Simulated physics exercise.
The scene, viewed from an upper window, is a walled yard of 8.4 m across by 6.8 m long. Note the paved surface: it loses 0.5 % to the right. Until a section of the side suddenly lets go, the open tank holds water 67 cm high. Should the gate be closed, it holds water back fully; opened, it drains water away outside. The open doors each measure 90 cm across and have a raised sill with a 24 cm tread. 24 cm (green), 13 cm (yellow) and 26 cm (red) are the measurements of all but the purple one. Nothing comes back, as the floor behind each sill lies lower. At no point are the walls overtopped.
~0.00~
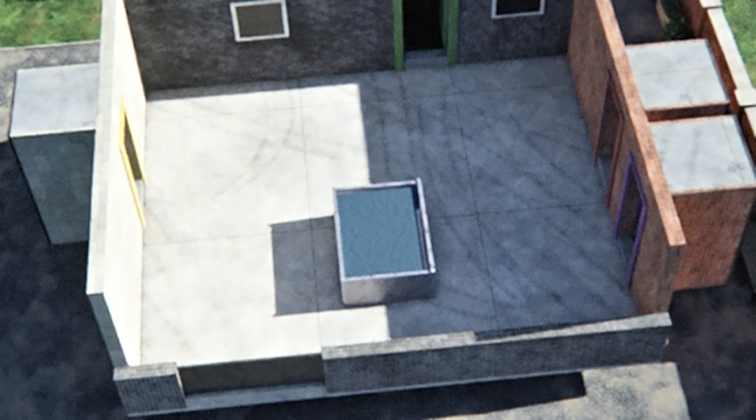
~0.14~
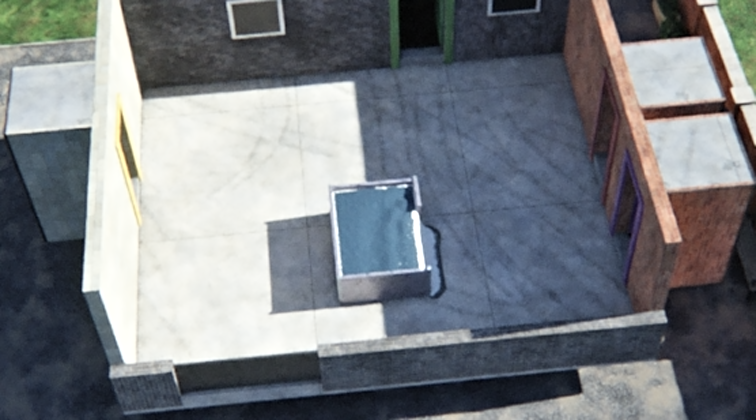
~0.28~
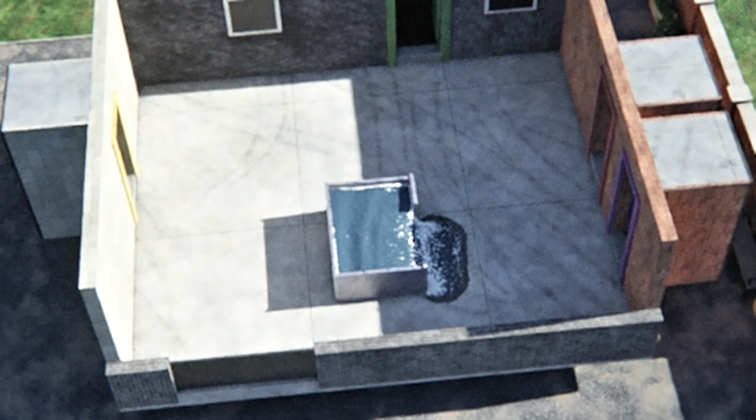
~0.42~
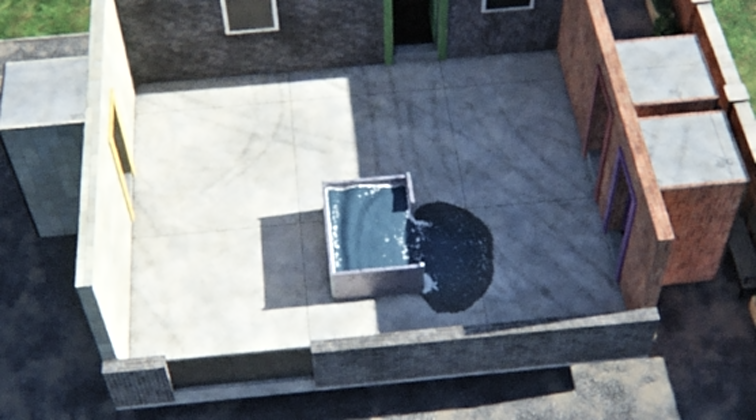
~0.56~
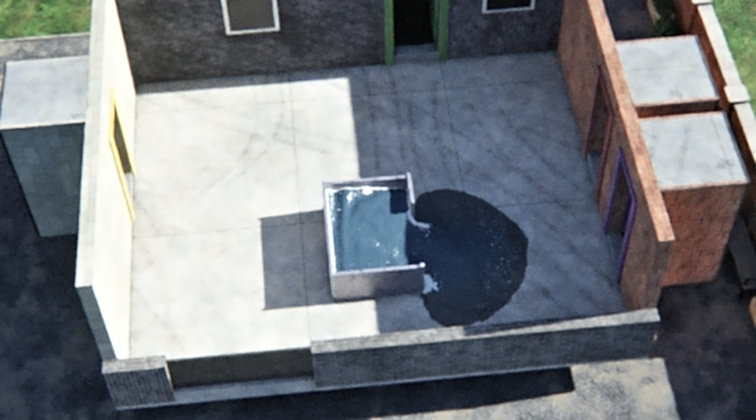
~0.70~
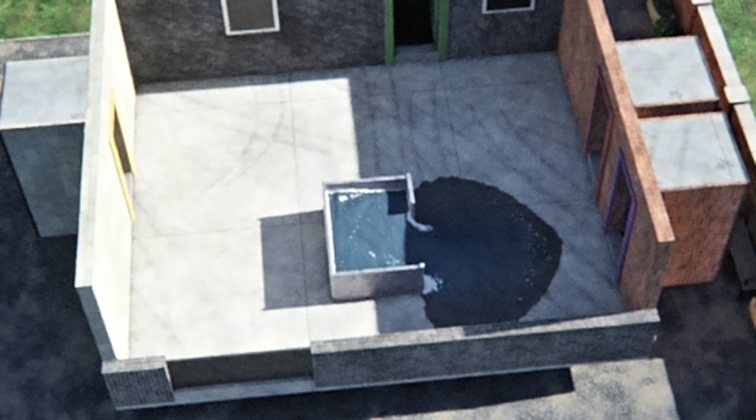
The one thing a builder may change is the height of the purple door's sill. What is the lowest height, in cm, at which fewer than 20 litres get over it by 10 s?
23 cm.
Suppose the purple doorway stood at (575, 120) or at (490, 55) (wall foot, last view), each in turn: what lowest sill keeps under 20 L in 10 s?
First place around 5.0 cm, second around 9.0 cm.
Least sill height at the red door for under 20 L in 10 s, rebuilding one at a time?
For the red door, about 12.5 cm.
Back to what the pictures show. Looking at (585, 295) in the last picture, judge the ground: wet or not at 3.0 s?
At that moment it's submerged.
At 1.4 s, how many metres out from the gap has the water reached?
The front is some 3.8 m out.
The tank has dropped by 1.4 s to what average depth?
Roughly 33 cm.
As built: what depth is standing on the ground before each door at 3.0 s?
Depths in cm - green: 0, purple: 22, yellow: 0, red: 14.
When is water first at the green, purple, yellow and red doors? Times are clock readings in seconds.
Arrival: Green 4.5 s, purple 0.9 s, yellow not in the 10 s, red 1.3 s.
After 1.4 s water covers 20 % of the floor, deepest (30 cm) near (421, 268); 24 cm at the purple door, 22 litres in over its 14 cm sill.
After 3.0 s water covers 25 % of the floor, deepest (24 cm) near (620, 312); 22 cm at the purple door, 116 litres in over its 14 cm sill.
After 10.0 s water covers 70 % of the floor, deepest (8 cm) near (573, 130); 6 cm at the purple door, 133 litres in over its 14 cm sill.
At the purple door as built, the water arrived by 1.0 s and peaked near 29 cm at 1.8 s.
Run again over the same 10 s with other heights there, 35 litres in over 21 cm, 2 litres over 28 cm. The limit of 20 litres is kept from about 23 cm up.
